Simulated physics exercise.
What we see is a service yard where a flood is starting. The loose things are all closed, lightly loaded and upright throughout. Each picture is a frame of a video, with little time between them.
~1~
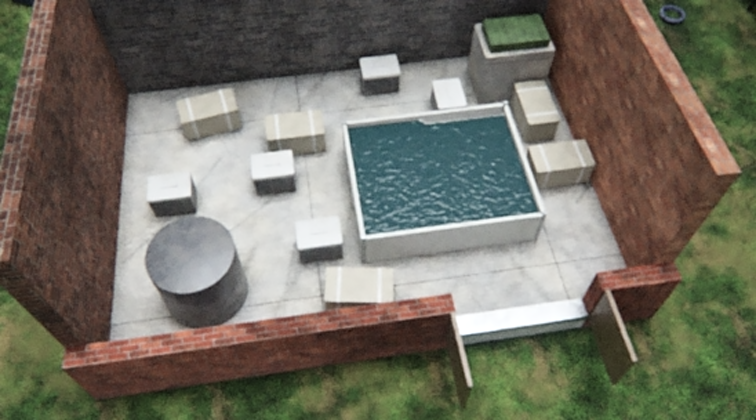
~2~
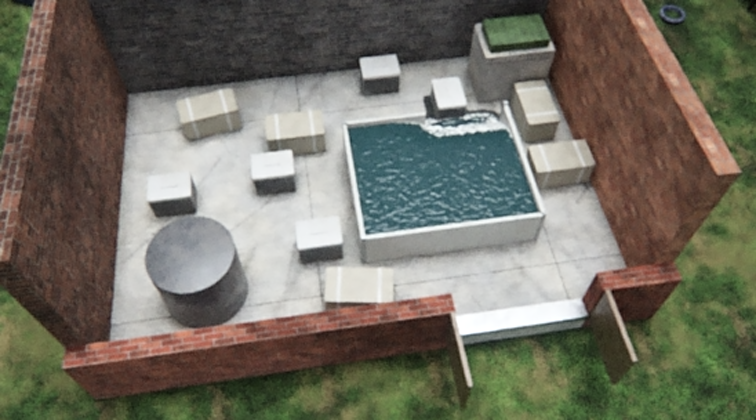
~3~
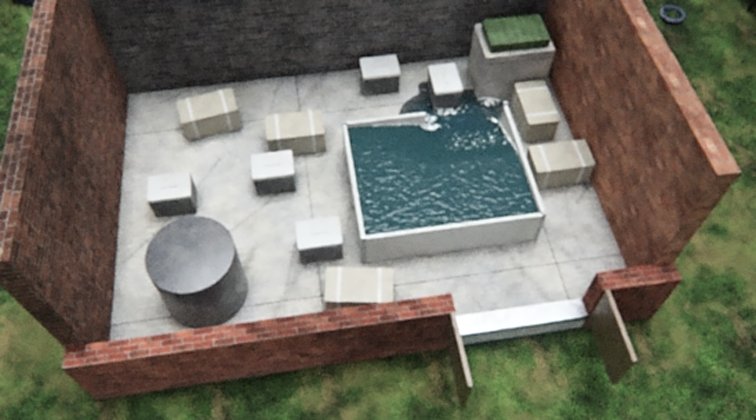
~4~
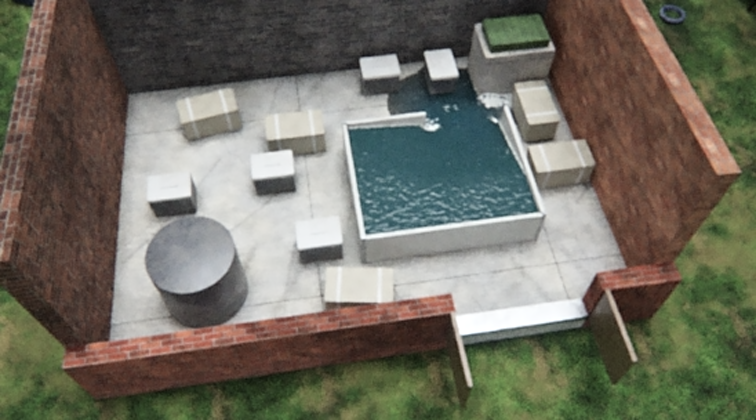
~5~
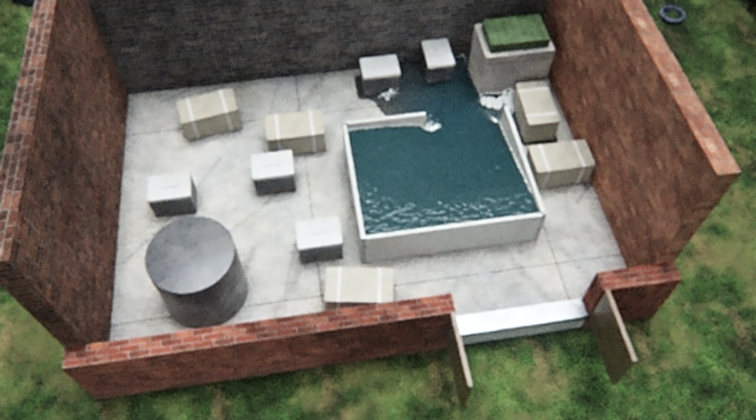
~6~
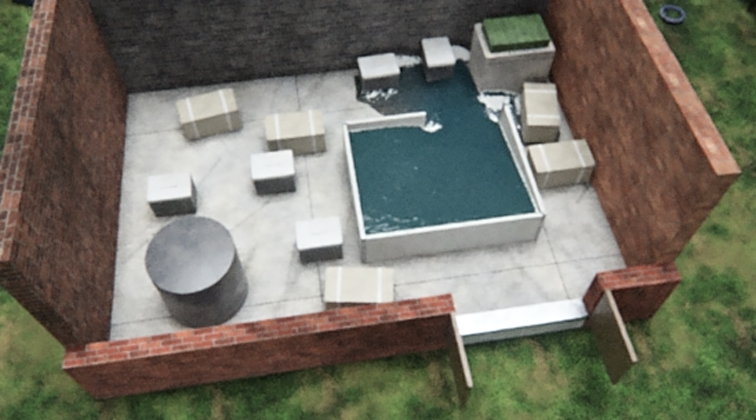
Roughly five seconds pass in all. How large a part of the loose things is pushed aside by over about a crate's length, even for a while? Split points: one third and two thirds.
Band: Two thirds or more.
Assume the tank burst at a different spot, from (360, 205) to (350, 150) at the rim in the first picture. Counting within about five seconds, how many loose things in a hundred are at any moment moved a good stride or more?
About 40 per cent.
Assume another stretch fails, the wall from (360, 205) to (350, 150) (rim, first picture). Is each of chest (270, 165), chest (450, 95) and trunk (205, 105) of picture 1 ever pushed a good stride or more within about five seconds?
Result per item - displaced that far / short of that distance / displaced that far.
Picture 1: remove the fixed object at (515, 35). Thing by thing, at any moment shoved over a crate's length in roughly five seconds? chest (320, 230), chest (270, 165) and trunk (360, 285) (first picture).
First one never went far; second one never went far; third one never went far.
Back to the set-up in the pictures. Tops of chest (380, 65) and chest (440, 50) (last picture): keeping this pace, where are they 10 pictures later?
Roughly (286, 92) and (341, 80).
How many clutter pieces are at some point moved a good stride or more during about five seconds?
You get 8.
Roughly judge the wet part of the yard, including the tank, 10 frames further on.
My guess is around 40 per cent.
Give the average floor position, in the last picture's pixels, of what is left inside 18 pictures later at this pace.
Around pixel (306, 207).
A moment on, 1 of 10 are well off their spots; 1 afloat.
Next, 3 of 10 are well off their spots; 2 afloat.
Later, 7 of 10 are well off their spots; 3 afloat.
In the end, 8 of 10 are well off their spots, and 8 have been at some point; 4 afloat.
